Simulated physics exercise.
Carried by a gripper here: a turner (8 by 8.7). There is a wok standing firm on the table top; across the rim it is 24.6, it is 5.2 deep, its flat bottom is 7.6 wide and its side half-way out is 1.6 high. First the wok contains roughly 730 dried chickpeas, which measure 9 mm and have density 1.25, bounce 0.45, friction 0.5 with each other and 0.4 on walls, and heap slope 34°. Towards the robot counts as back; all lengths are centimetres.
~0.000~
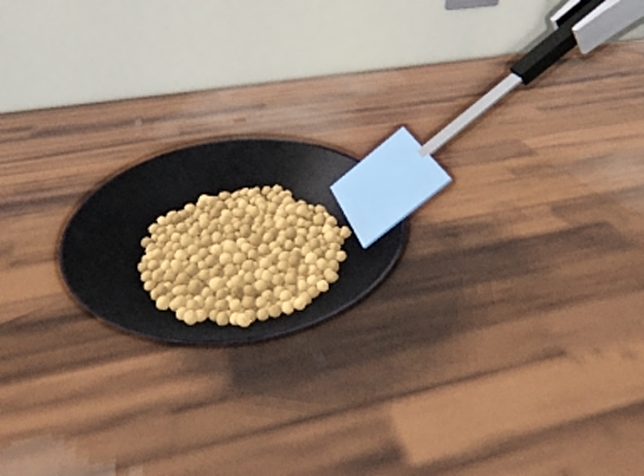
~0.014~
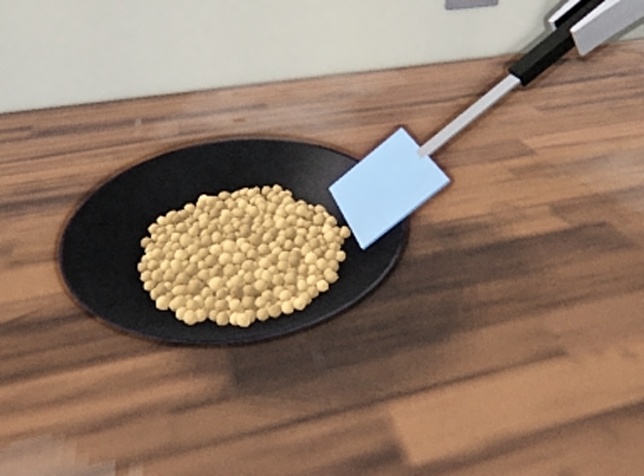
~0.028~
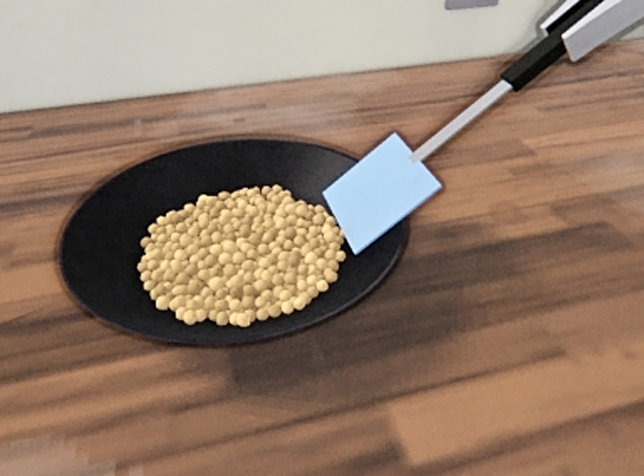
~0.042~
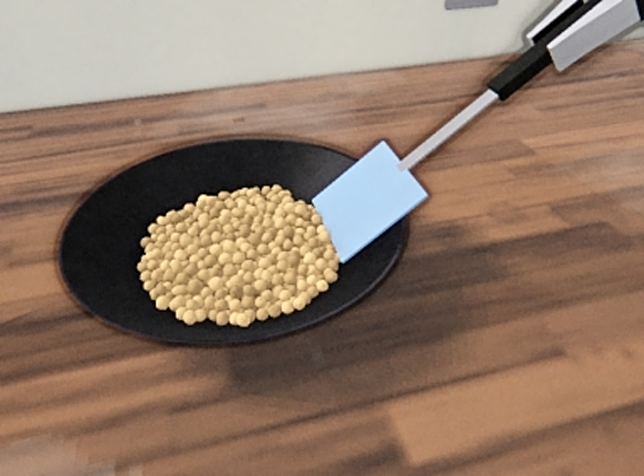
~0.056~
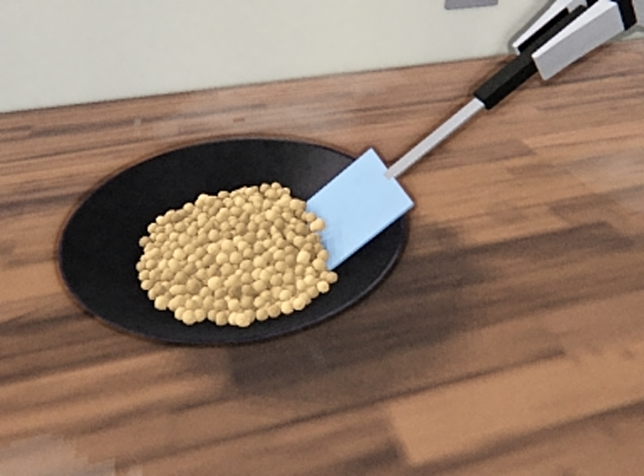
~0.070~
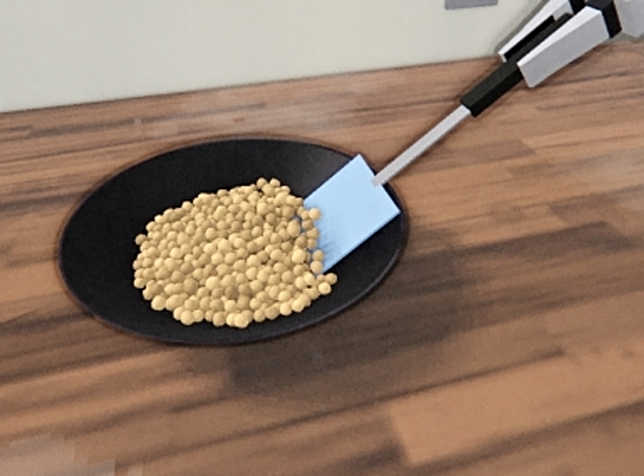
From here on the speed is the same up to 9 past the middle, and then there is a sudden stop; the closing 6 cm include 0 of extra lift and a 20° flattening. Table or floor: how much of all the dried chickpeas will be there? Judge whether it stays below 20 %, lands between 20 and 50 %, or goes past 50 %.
It lands between 20 and 50 %.
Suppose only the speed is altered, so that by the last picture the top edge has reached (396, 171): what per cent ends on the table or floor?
Near 30 in a hundred.
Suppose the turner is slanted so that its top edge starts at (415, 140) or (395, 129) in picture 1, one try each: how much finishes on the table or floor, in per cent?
Close to 40 and 45 percent respectively.
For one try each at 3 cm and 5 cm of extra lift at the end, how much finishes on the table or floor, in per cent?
Estimates, in order: 40 % then 35 %.
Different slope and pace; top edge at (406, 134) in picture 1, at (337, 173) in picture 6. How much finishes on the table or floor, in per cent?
My guess would be close to 50 per cent.
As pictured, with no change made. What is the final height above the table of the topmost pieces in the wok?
Roughly 6.5 cm.
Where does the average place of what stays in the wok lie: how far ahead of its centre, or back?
Forward offset: Roughly 4.0 cm.
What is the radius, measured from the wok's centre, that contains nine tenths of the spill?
I'd put it at about 30 centimetres.
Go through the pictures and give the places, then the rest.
The first frame shows the turner top edge at (426, 151), sloping 37°; upper third of the load around (239, 239), from x 145 to 345, top at y 190; 730 in the wok.
The second frame shows the turner top edge at (424, 152), sloping 37°; upper third of the load around (239, 239), from x 145 to 345, top at y 190.
The third frame shows the turner top edge at (417, 158), sloping 37°; upper third of the load around (239, 238), from x 145 to 345, top at y 190.
The fourth frame shows the turner top edge at (404, 166), sloping 37°; upper third of the load around (239, 238), from x 145 to 345, top at y 190.
The fifth frame shows the turner top edge at (391, 174), sloping 37°; upper third of the load around (242, 237), from x 145 to 345, top at y 190.
The sixth frame shows the turner top edge at (378, 181), sloping 37°; upper third of the load around (241, 236), from x 140 to 345, top at y 185; 730 in the wok.
After 0.14 s, sloping 37°, highest piece 10 above the table; 730 in the wok.
After 0.20 s, sloping 30°, highest piece 9 above the table; 730 in the wok.
After 0.43 s, sloping 17°, highest piece 7 above the table; 467 in the wok, 253 on the table or floor, 10 on the blade or in flight.
After 1.48 s, sloping 17°, highest piece 6 above the table; 463 in the wok, 267 on the table or floor.
In the end, 463 in the wok, 267 on the table or floor. That is 37 % on the table or floor.
